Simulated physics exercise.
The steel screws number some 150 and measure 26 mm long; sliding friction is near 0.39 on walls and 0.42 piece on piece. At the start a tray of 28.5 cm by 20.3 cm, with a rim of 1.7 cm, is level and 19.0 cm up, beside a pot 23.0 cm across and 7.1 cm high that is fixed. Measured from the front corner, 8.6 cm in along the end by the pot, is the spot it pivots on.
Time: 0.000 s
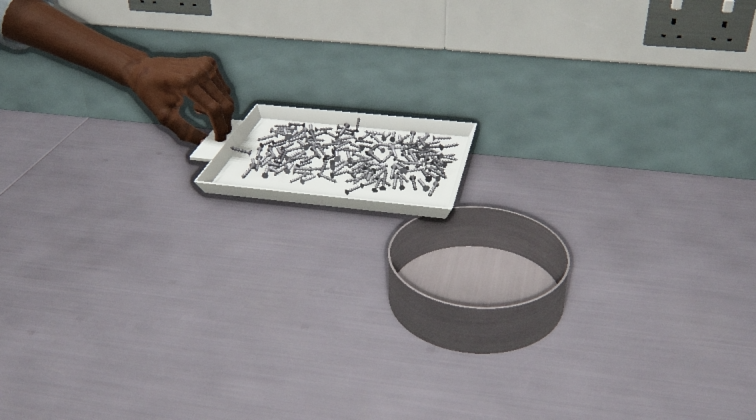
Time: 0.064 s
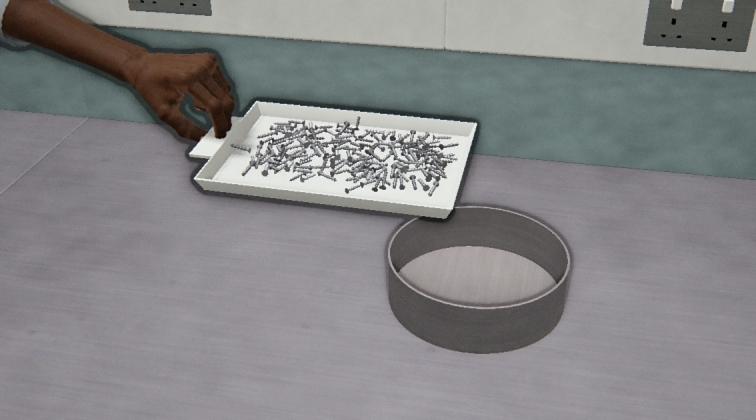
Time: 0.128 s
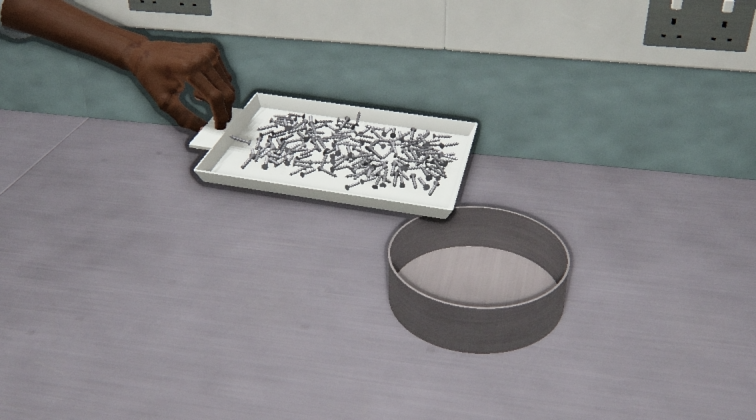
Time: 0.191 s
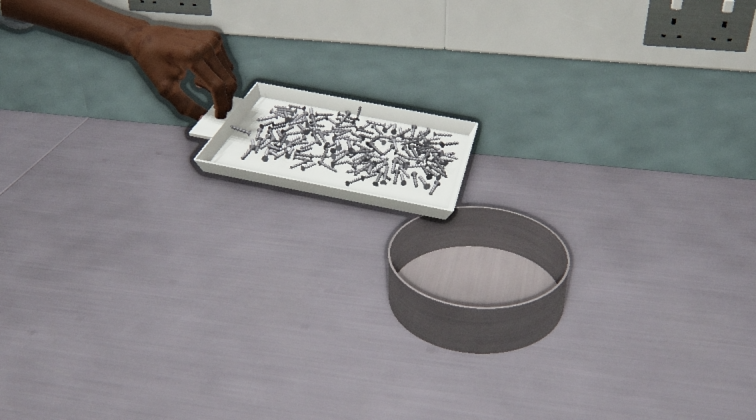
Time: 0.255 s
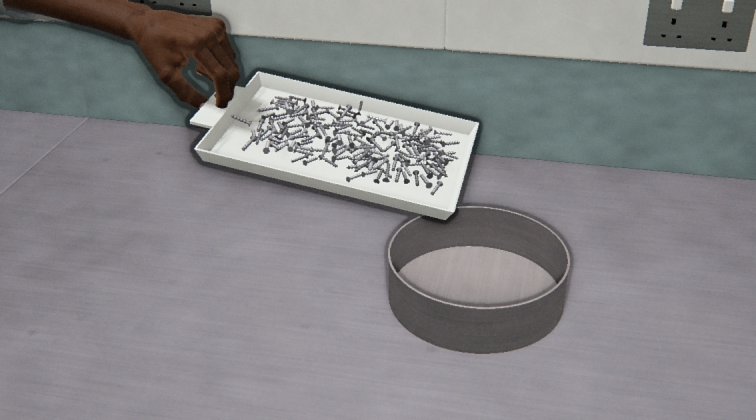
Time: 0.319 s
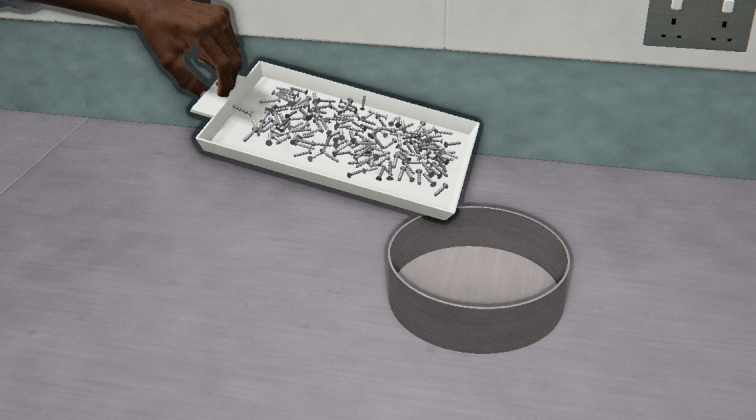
A hand tilts a white tray of steel screws down to the right, beside a pot.
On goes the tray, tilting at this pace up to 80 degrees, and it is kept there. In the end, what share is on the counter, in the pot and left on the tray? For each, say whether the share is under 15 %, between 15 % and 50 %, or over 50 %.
In the end counter: A small fraction. Pot: The dominant fraction. Tray: A small fraction.
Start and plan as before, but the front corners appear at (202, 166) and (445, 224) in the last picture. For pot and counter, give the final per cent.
Final per cent - pot 35, counter 65.
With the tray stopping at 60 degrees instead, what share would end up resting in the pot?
Share in the pot: Around 40 %.
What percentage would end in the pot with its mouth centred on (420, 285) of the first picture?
Roughly 70 percent would end up there.
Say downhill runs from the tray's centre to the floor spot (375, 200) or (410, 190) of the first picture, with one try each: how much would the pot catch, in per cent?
Around 35 % for the first direction, around 65 % for the second.
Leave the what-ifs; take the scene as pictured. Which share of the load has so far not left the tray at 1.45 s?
It's roughly 90 percent.
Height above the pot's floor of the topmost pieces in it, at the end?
It gets to about 2.0 cm.
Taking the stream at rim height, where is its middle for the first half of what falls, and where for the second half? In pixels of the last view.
At about (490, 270), then at (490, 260).
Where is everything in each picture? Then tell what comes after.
Tray tilt 0 degrees, front corners at (203, 179) and (446, 204); middle of the pieces at (349, 157); pot at (478, 253), in the first picture.
Tray tilt 1 degrees, front corners at (203, 176) and (446, 205); middle of the pieces at (349, 155), in the second picture.
Tray tilt 3 degrees, front corners at (203, 168) and (446, 205), lowest corner right front; middle of the pieces at (349, 151), in the third picture.
Tray tilt 6 degrees, front corners at (203, 157) and (447, 206), lowest corner right front; middle of the pieces at (350, 146), in the fourth picture.
Tray tilt 9 degrees, front corners at (204, 147) and (448, 206), lowest corner right front; middle of the pieces at (350, 141), in the fifth picture.
Tray tilt 12 degrees, front corners at (205, 137) and (448, 207), lowest corner right front; middle of the pieces at (352, 136); pot at (478, 253). Its pace works out near 45 degrees a second, in the sixth picture.
After 1.00 s, tilt 44 degrees; the tray holds 100 %, the pot 0 %.
After 1.45 s, tilt 65 degrees; the tray holds 90 %, the pot 10 %.
After 1.98 s, tilt 80 degrees; the tray holds 5 %, the pot 75 %.
By 2.9 s all is still; counter 5 %, pot 95 %, tray 0 %.
